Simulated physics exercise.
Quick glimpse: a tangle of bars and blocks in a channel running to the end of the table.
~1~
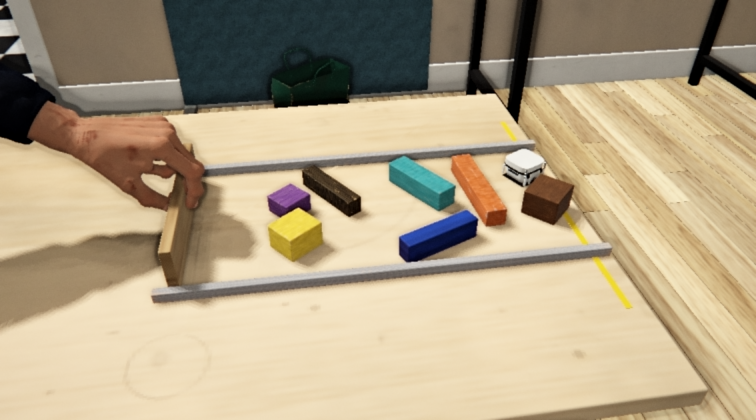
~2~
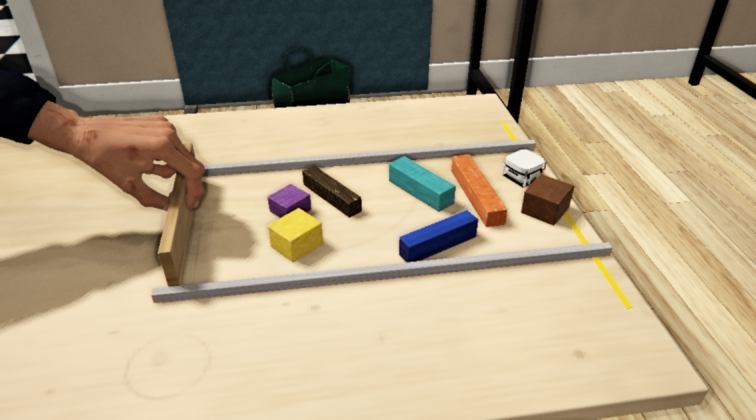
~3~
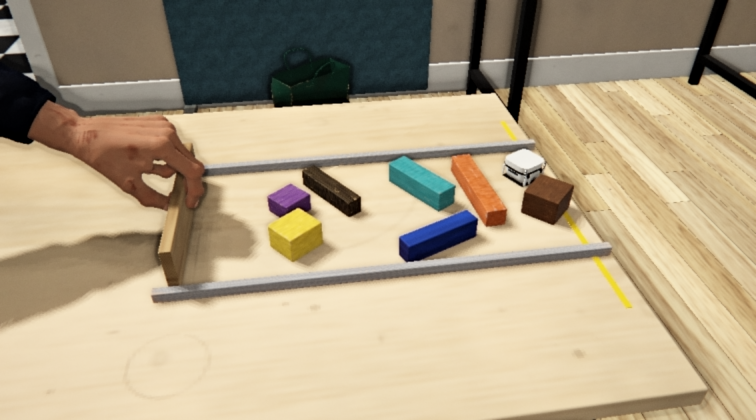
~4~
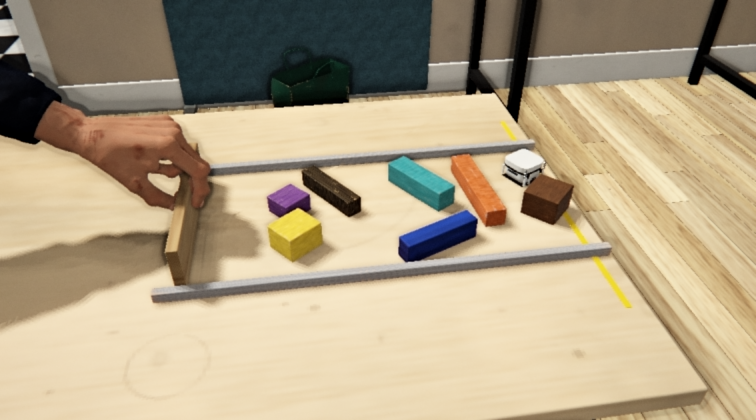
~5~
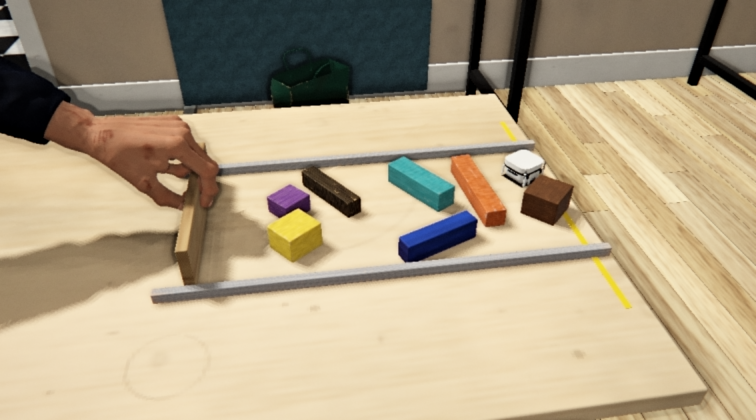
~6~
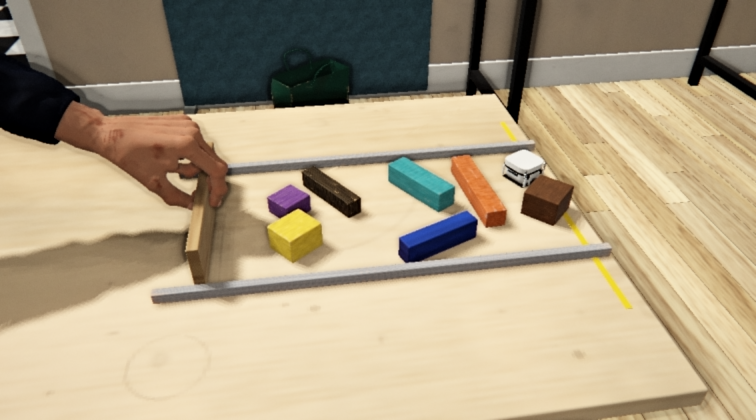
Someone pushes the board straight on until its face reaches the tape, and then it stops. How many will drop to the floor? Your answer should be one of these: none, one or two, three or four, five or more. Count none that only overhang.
The count is five or more.
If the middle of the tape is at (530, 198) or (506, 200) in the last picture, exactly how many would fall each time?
Taking the two tries in order, the numbers are 4 and 3.
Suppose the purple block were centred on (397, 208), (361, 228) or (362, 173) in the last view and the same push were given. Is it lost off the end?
In turn: Topples off, topples off, topples off.
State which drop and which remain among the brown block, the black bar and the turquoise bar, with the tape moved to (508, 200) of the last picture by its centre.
Here the brown block drops down while the black bar remains in place and the turquoise bar remains in place.
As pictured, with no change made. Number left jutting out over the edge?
Tally: 1.
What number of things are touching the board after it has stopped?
1 in contact.
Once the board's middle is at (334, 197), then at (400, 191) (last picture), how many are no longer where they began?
Counting first: 3, next 6.
A little later, none off yet; brown block at rest near (547, 200); white case at rest near (523, 169); orange bar at rest near (477, 189).
Next, none off yet; brown block moving near (555, 199); white case shifted about its own width near (549, 170); orange bar shifted a little near (518, 182).
When it is over, the number that fall off is five or more; down, purple block, black bar, blue stick, turquoise bar, orange bar, white case and brown block.
